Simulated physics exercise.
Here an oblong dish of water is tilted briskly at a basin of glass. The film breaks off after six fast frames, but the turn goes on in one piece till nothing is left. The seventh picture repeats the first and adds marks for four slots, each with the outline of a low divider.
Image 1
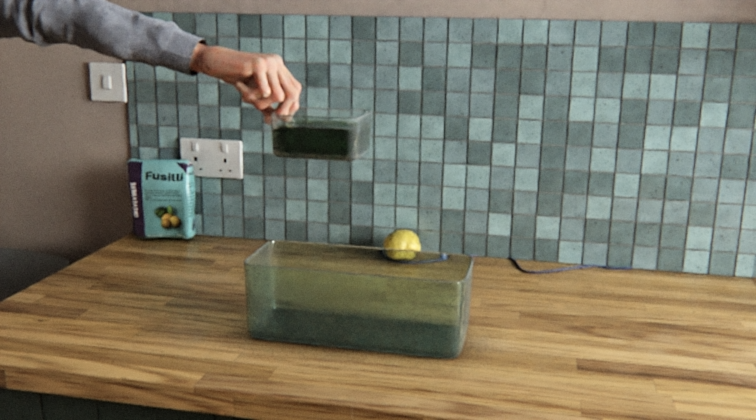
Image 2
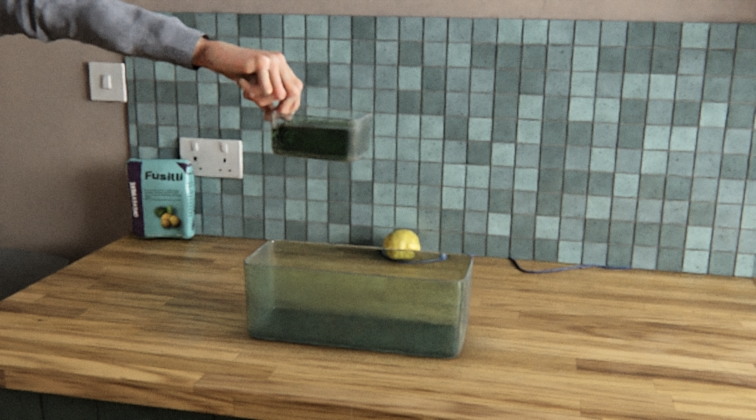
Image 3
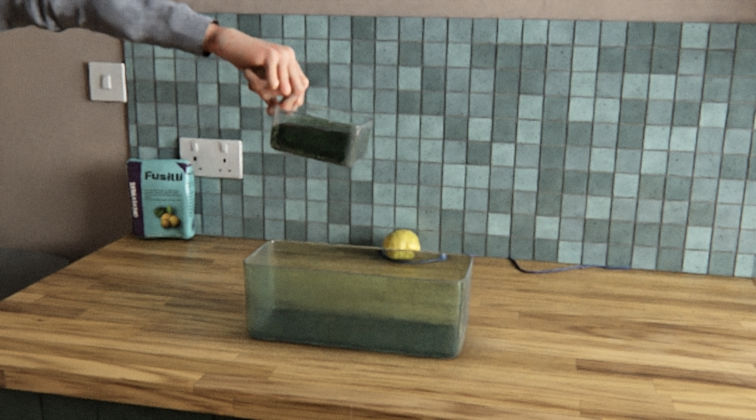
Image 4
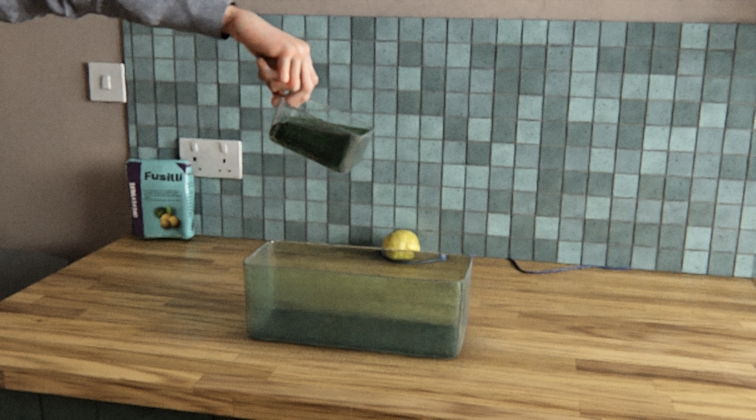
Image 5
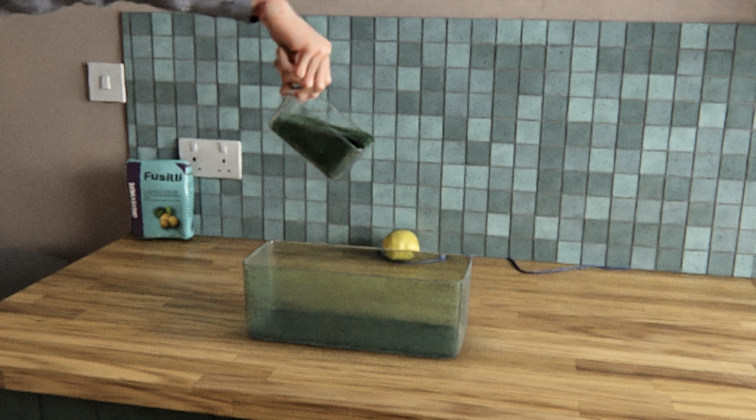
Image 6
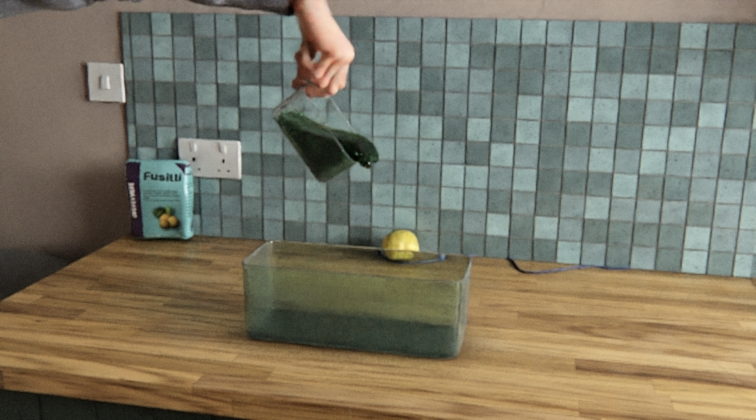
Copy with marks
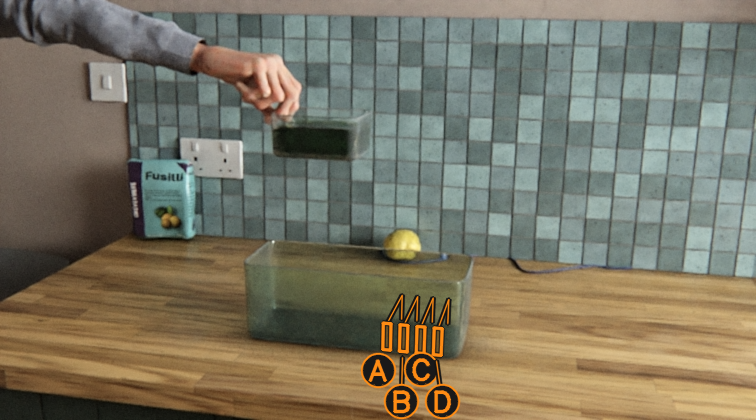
On a wooden kitchen counter against teal tiles, a hand holds a small oblong glass dish of dark green liquid level above a larger glass basin. The hand tips the dish down to the right, slightly, then steeply, and the liquid slides toward the lip and begins bulging over it.
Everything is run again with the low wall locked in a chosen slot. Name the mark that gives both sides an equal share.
It is A.
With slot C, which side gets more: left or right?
The left one.
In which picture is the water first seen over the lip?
In picture 5.
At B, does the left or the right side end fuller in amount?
The left one.
On the marked copy, A at (385, 355); B at (402, 357); C at (419, 359); D at (436, 360).
Choosing A, about 47 % ends left of the wall and 48 % right of it; 6 % is lost outside.
Choosing B, about 77 % ends left of the wall and 16 % right of it; 7 % is lost outside.
Choosing C, about 83 % ends left of the wall and 11 % right of it; 6 % is lost outside.
Choosing D, about 81 % ends left of the wall and 11 % right of it; 9 % is lost outside.
